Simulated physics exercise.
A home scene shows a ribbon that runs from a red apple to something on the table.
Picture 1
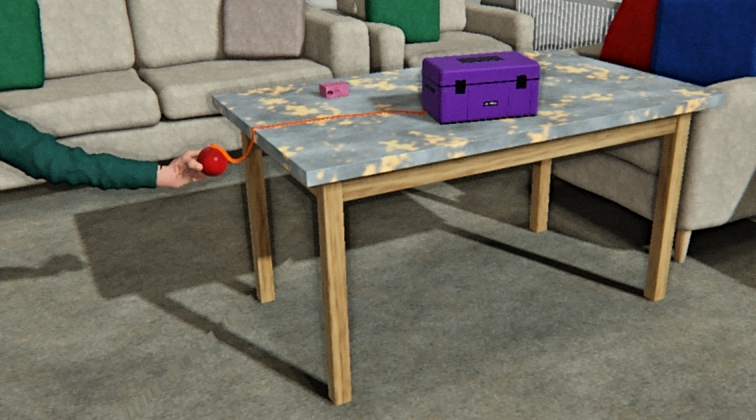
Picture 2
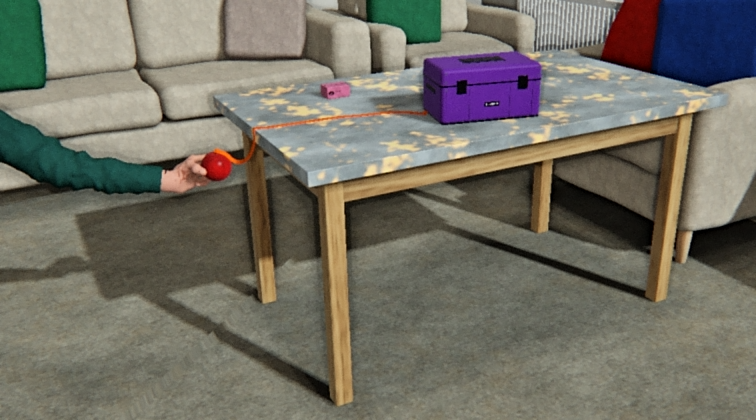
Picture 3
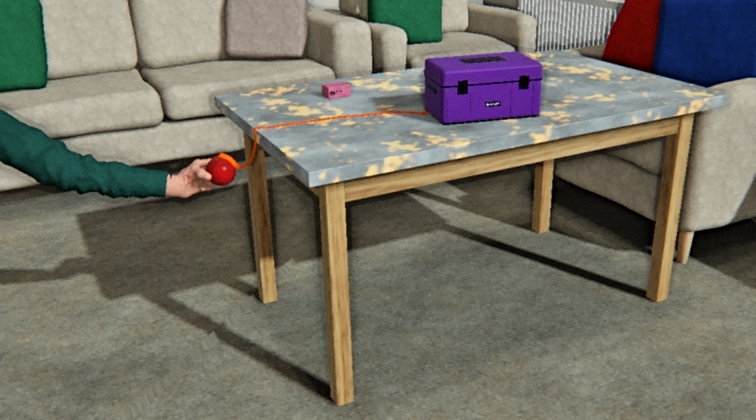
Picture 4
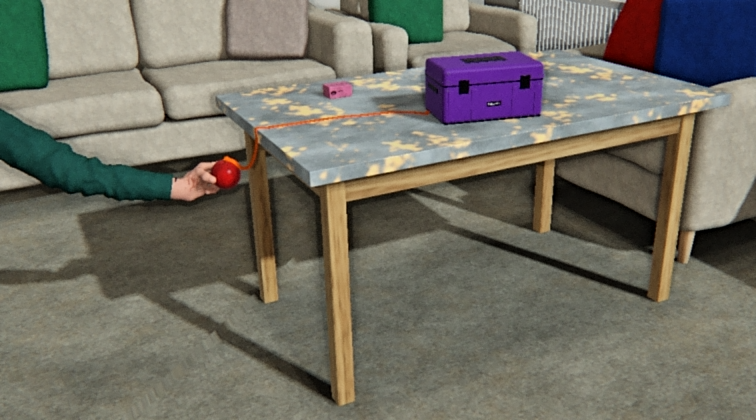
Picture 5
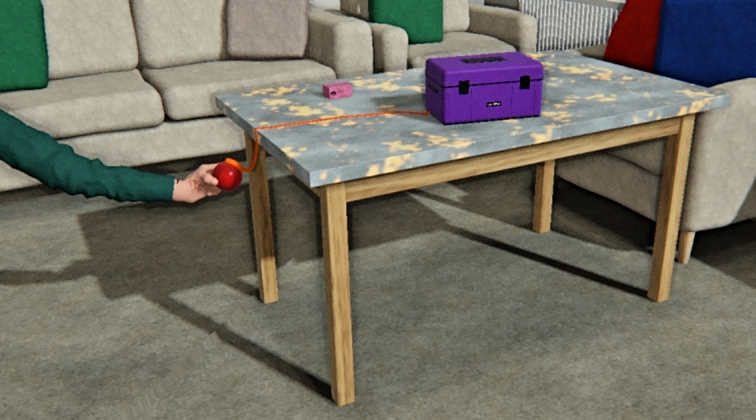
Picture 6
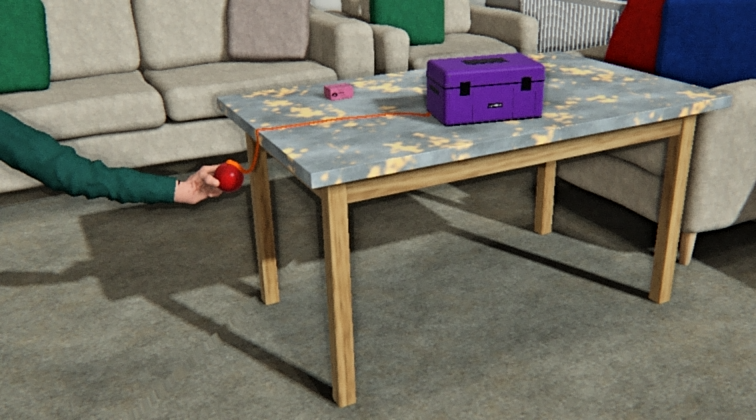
In a living room with beige sofas, a hand in a green sleeve holds a red apple beside a stone-patterned table, with an orange ribbon running across the tabletop to a purple toolbox near a small pink box. The hand moves the apple slightly right and down toward the table, then stays nearly still.
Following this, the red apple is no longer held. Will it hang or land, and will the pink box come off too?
By the end the red apple has stayed suspended, and the pink box has held its position.
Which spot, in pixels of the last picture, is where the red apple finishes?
It ends up near (282, 237).
Then, 0.76 s on from there, apple off the ground near (276, 233); toolbox in place; box in place.
Then, 1.70 s on from there, apple off the ground near (281, 238); toolbox in place; box in place.
In the end, apple off the ground near (282, 238); toolbox in place; box in place. The red apple swings from the edge and the pink box stays on top.
